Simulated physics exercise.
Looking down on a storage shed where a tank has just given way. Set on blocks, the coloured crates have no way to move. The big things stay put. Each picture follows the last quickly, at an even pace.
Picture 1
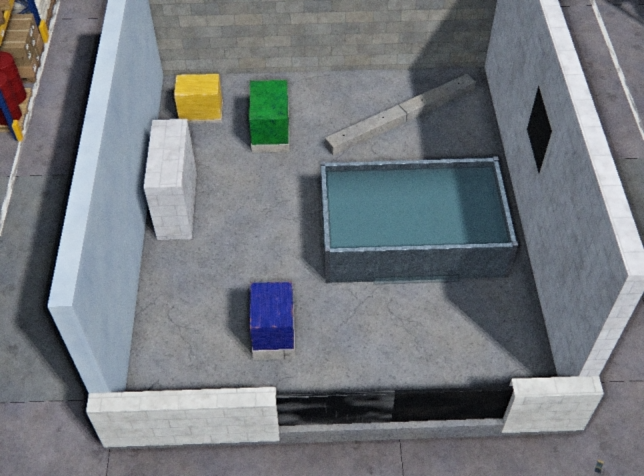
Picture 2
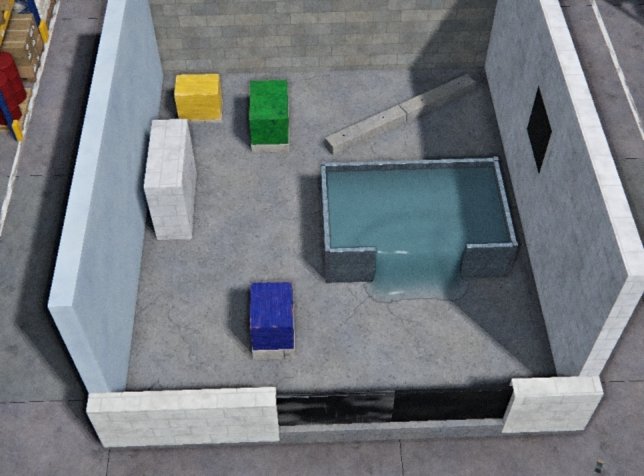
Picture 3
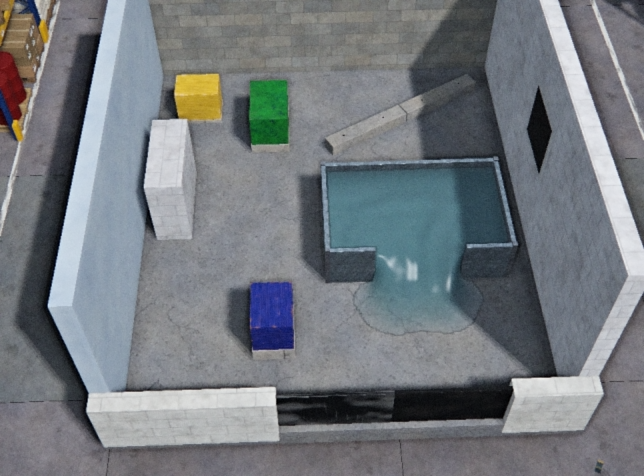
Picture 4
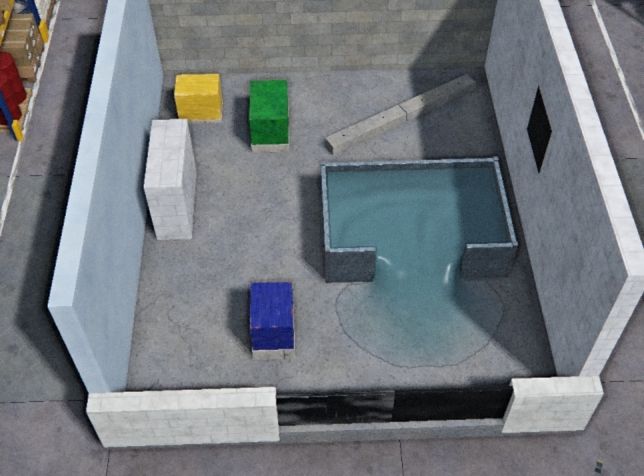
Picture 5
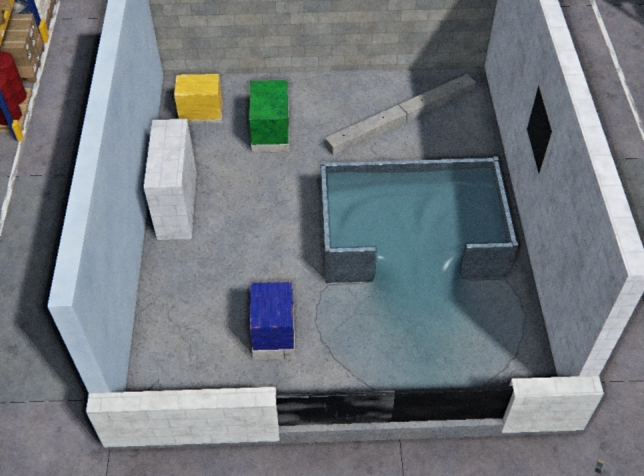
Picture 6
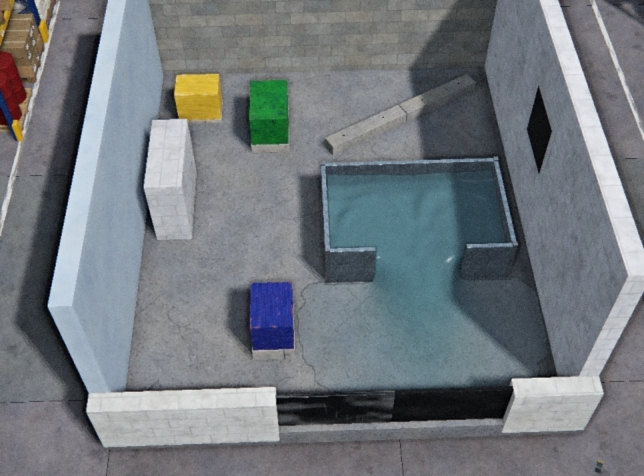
Water pours through a gap in the tank's front and spreads across the grey floor.
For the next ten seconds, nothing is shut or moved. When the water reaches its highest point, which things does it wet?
At the peak: The green crate stays dry; the blue crate stays dry; the yellow crate gets wet.
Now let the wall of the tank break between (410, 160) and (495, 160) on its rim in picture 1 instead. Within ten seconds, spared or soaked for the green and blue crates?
The green one is reached; the blue one is not reached.
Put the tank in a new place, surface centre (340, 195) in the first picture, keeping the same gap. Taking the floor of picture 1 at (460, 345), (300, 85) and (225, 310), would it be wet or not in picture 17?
Results in order - swamped, left untouched, swamped.
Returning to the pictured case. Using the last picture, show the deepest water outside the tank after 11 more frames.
At about (554, 405).
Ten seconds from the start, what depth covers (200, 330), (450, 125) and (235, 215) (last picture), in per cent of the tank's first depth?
Estimate: 12, 8, 4 %.
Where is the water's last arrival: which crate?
The one in green comes last.
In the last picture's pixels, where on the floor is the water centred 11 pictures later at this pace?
Somewhere around (405, 299) in the last view.
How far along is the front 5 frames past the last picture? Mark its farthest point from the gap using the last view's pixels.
Close to (239, 416).
A moment on, water covers 20 % of the floor; the green crate not reached, the blue crate water round its plinth, the yellow crate not reached.
Next, water covers 30 % of the floor; the green crate not reached, the blue crate water round its plinth, the yellow crate not reached.
Then, water covers 45 % of the floor; the green crate not reached, the blue crate water round its plinth, the yellow crate not reached.
Later, water covers 80 % of the floor; the green crate water round its plinth, the blue crate water round its plinth, the yellow crate water round its plinth.
In the end, water covers 100 % of the floor; the green crate stayed above the water, the blue crate stayed above the water, the yellow crate was topped.
